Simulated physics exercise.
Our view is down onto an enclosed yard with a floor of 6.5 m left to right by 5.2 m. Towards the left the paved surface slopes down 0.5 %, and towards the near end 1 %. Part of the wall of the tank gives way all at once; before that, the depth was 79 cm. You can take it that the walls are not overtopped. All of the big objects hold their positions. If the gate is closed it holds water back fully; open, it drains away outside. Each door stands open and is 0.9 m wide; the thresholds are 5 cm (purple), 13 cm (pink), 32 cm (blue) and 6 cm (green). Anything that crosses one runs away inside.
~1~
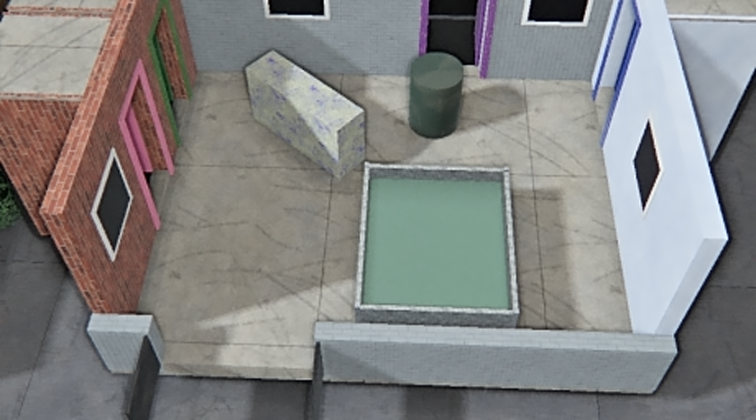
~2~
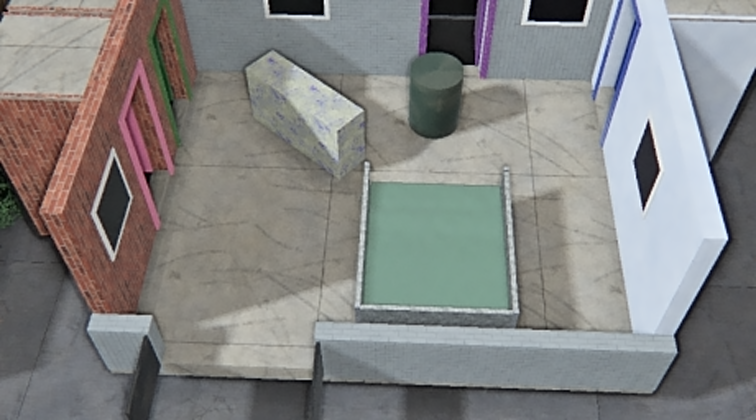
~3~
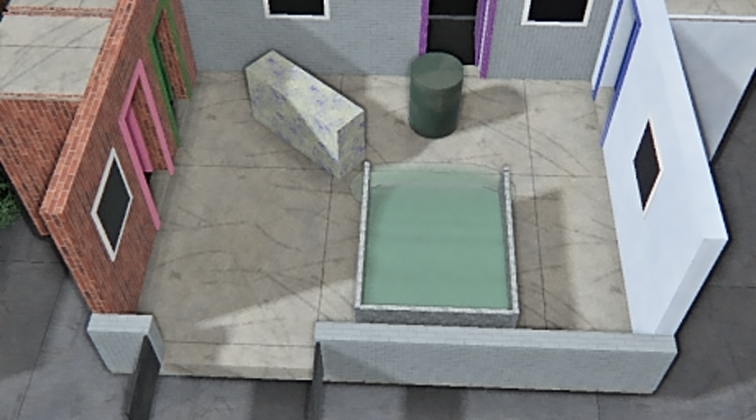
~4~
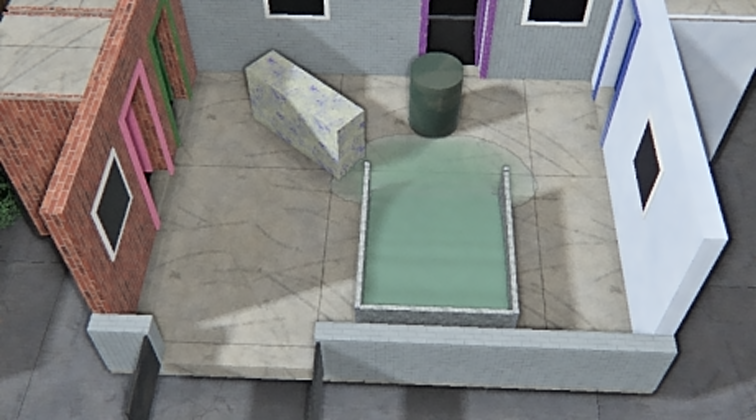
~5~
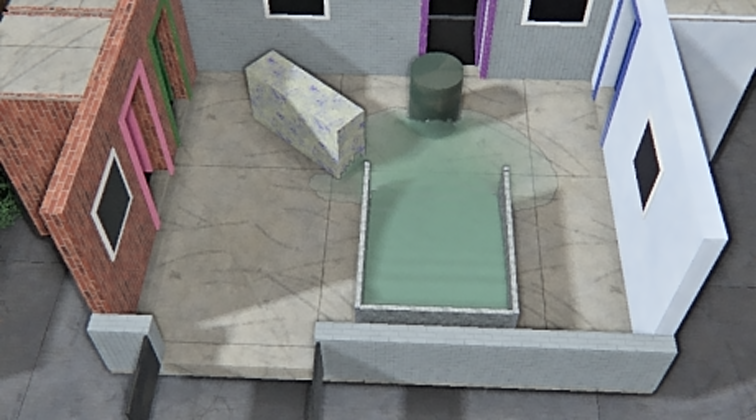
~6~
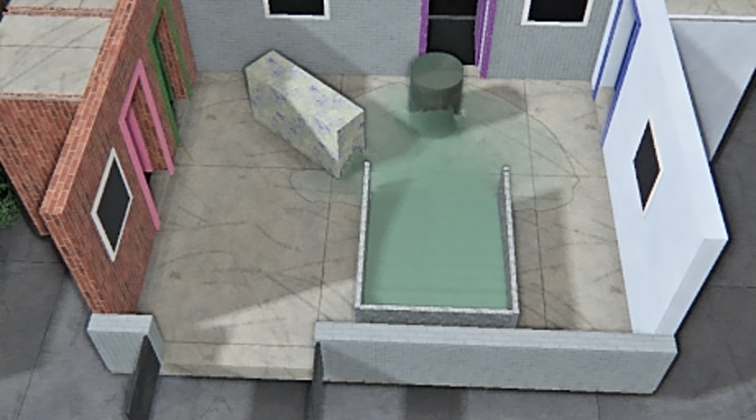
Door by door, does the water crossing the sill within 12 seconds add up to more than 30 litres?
The purple door is going to top the limit. The pink door is going to fall short of the limit. The blue door is going to fall short of the limit. The green door is going to top the limit.
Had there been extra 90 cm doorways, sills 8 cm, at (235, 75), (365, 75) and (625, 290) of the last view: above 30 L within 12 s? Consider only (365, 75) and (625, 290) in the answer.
Check, in order - fail / fail.
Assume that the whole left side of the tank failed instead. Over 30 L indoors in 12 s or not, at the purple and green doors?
Versus the limit - purple: Within, green: Exceeded.
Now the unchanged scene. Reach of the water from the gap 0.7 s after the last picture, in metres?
Some 3.6 m out.
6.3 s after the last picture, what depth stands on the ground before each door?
In cm: Purple 8, pink 4, blue 8, green 9.
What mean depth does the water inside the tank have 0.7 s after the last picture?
I'd put the mean depth near 40 centimetres.
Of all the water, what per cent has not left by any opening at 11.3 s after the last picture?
Share still there: About 72 %.
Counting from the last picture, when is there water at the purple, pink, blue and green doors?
Arrival: Purple 0.1 s, pink 2.0 s, blue 0.4 s, green 1.3 s.
Then, 0.7 s after the last picture water covers 40 % of the floor and is deepest (49 cm) near (435, 146); purple door 10 cm at the sill, 17 L in, pink door not reached, blue door 7 cm at the sill, 0 L in, green door not reached.
Then, 1.5 s after the last picture water covers 45 % of the floor and is deepest (46 cm) near (590, 92); purple door 17 cm at the sill, 46 L in, pink door not reached, blue door 32 cm at the sill, 0 L in, green door 8 cm at the sill, 0 L in.
Then, 2.8 s after the last picture water covers 70 % of the floor and is deepest (30 cm) near (195, 82); purple door 16 cm at the sill, 87 L in, pink door 5 cm at the sill, 0 L in, blue door 25 cm at the sill, 5 L in, green door 16 cm at the sill, 51 L in.
Then, 6.3 s after the last picture water covers 95 % of the floor and is deepest (20 cm) near (633, 363); purple door 8 cm at the sill, 185 L in, pink door 4 cm at the sill, 0 L in, blue door 8 cm at the sill, 6 L in, green door 9 cm at the sill, 127 L in.
Then, 11.3 s after the last picture water covers 100 % of the floor and is deepest (11 cm) near (534, 359); purple door 8 cm at the sill, 199 L in, pink door 4 cm at the sill, 0 L in, blue door 6 cm at the sill, 6 L in, green door 4 cm at the sill, 140 L in.
